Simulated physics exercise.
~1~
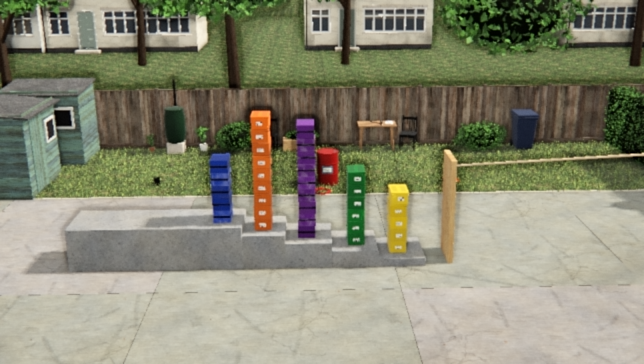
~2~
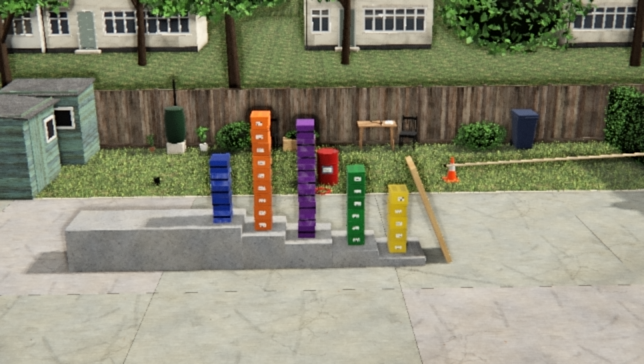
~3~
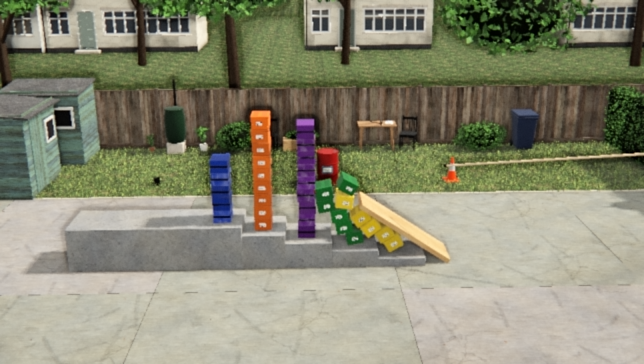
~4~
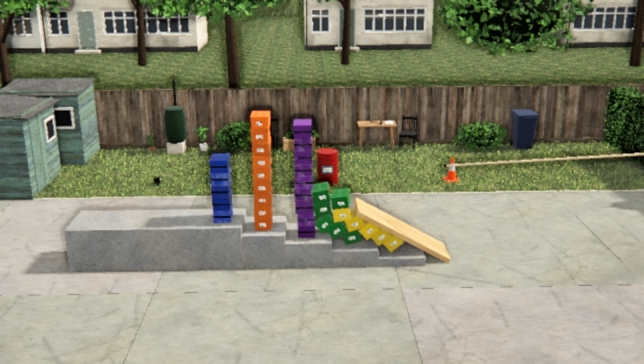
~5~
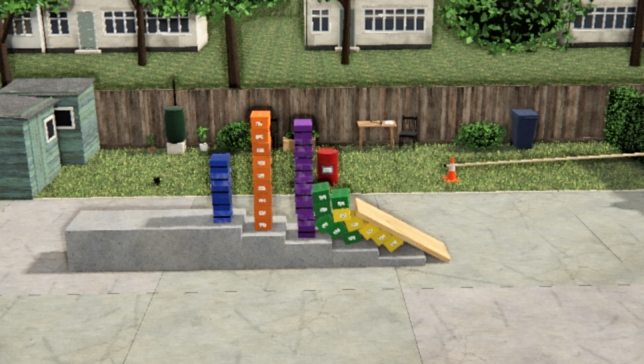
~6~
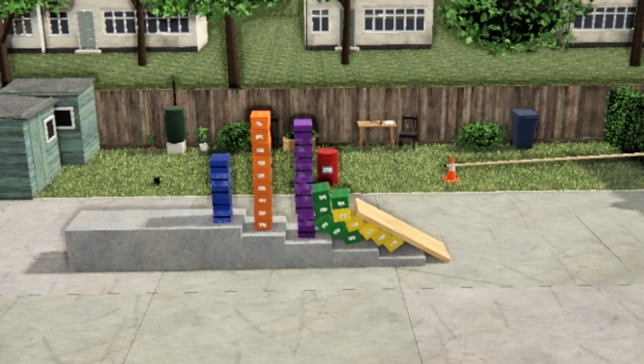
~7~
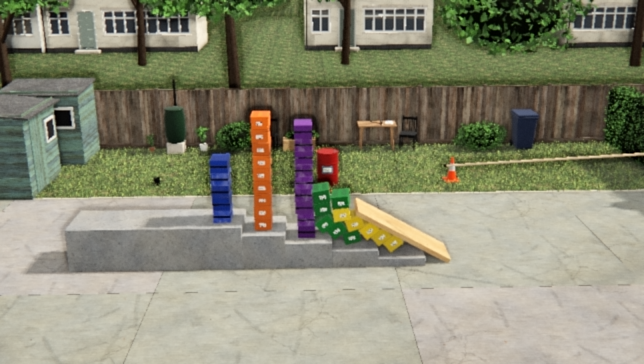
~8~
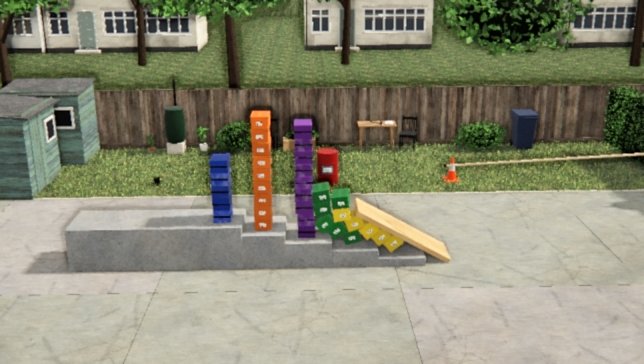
At the start, five piles of lidded totes, blue, orange, purple, green and yellow from left to right, stand on grey steps beside an upright wooden board. The board tips left toward the yellow pile. It pushes the yellow totes over into the green ones, and both piles buckle and slump leftward. The leaning green totes settle against the foot of the purple pile, with the yellow ones slanting beneath the board. Everything then stays still, the board resting at a slope on the yellow totes, while the purple, orange and blue piles remain standing.
